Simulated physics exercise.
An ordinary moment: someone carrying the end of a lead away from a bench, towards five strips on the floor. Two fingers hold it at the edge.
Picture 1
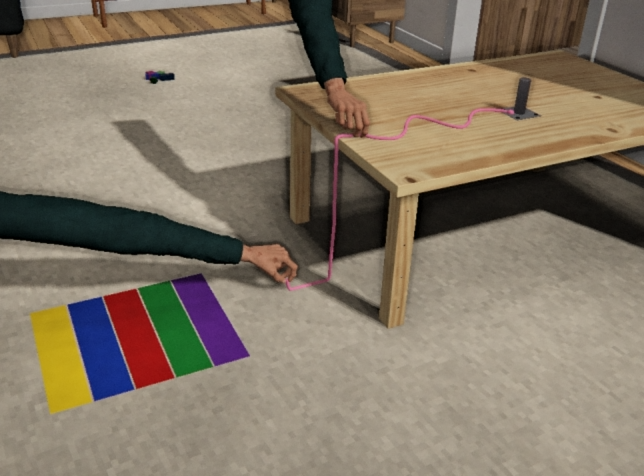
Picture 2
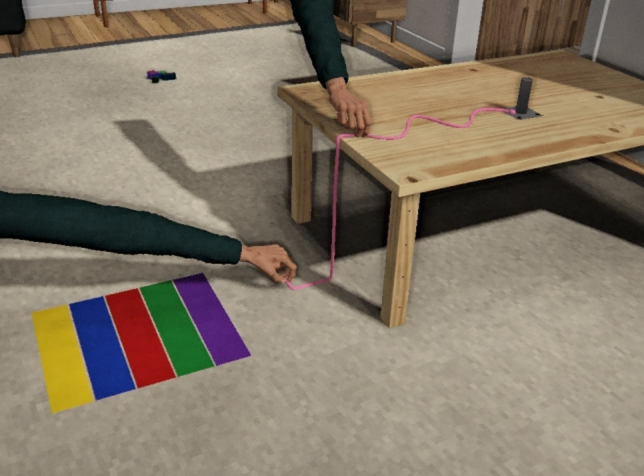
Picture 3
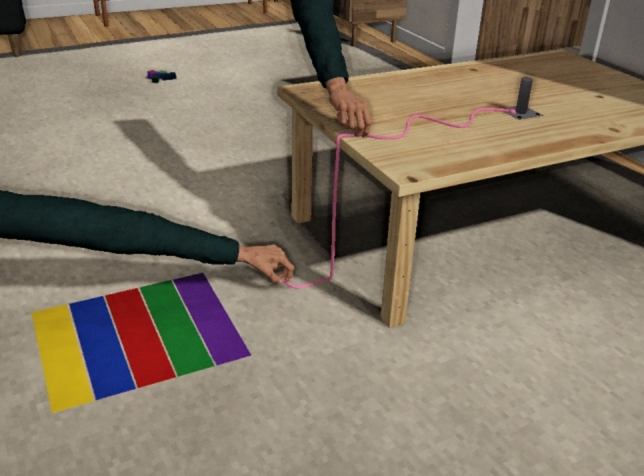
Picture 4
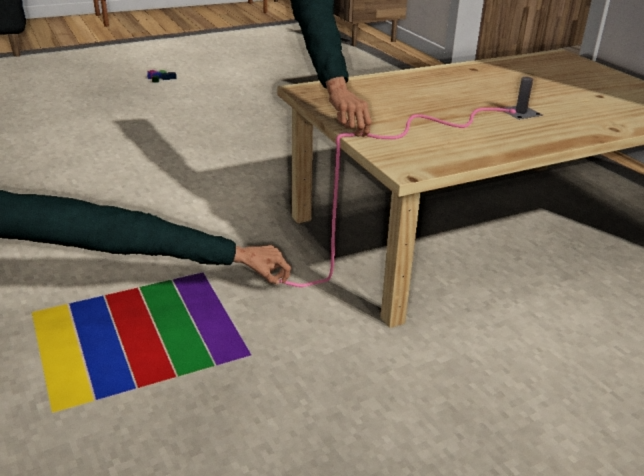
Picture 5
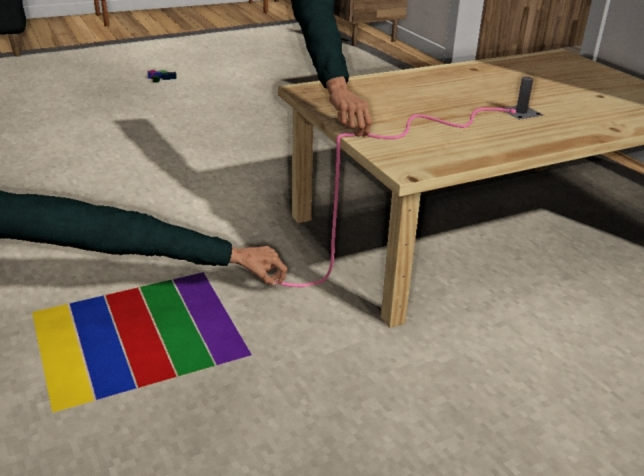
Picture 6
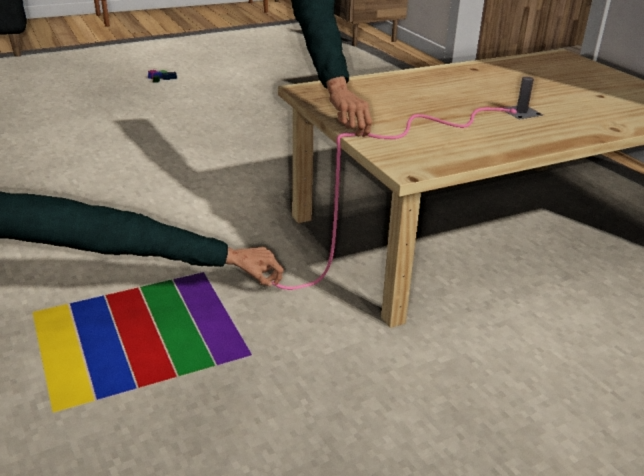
A hand near the floor draws a pink cord slightly left beside five coloured strips.
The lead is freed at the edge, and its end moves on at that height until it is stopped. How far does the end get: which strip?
The end stops over the blue strip.
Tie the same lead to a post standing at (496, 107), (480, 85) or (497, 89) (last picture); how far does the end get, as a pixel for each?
The places are (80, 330), (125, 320) and (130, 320).
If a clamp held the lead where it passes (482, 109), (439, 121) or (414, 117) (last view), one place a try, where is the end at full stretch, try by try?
In that order: (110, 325), (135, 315) and (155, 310).
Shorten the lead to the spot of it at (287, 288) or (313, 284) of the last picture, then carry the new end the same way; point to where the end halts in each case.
Try by try, around (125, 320) and (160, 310).
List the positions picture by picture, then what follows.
The first picture shows end (287, 280); purple (223, 344); green (187, 354); red (149, 365); blue (109, 376); yellow (67, 388).
The second picture shows end (286, 280); lead through (481, 110) (443, 123) (406, 131) (344, 136) (335, 207) (332, 268).
The third picture shows end (283, 280).
The fourth picture shows end (280, 281); lead through (481, 110) (443, 123) (407, 131) (344, 136) (335, 207) (332, 267).
The fifth picture shows end (277, 282).
The sixth picture shows end (273, 283); lead through (482, 110) (444, 123) (407, 131) (345, 136) (336, 206) (328, 268).
A little later, end near (166, 309); over green.
Next, end near (123, 320); over red.
When it is tight, end near (97, 326); over blue. It gets as far as the blue strip.
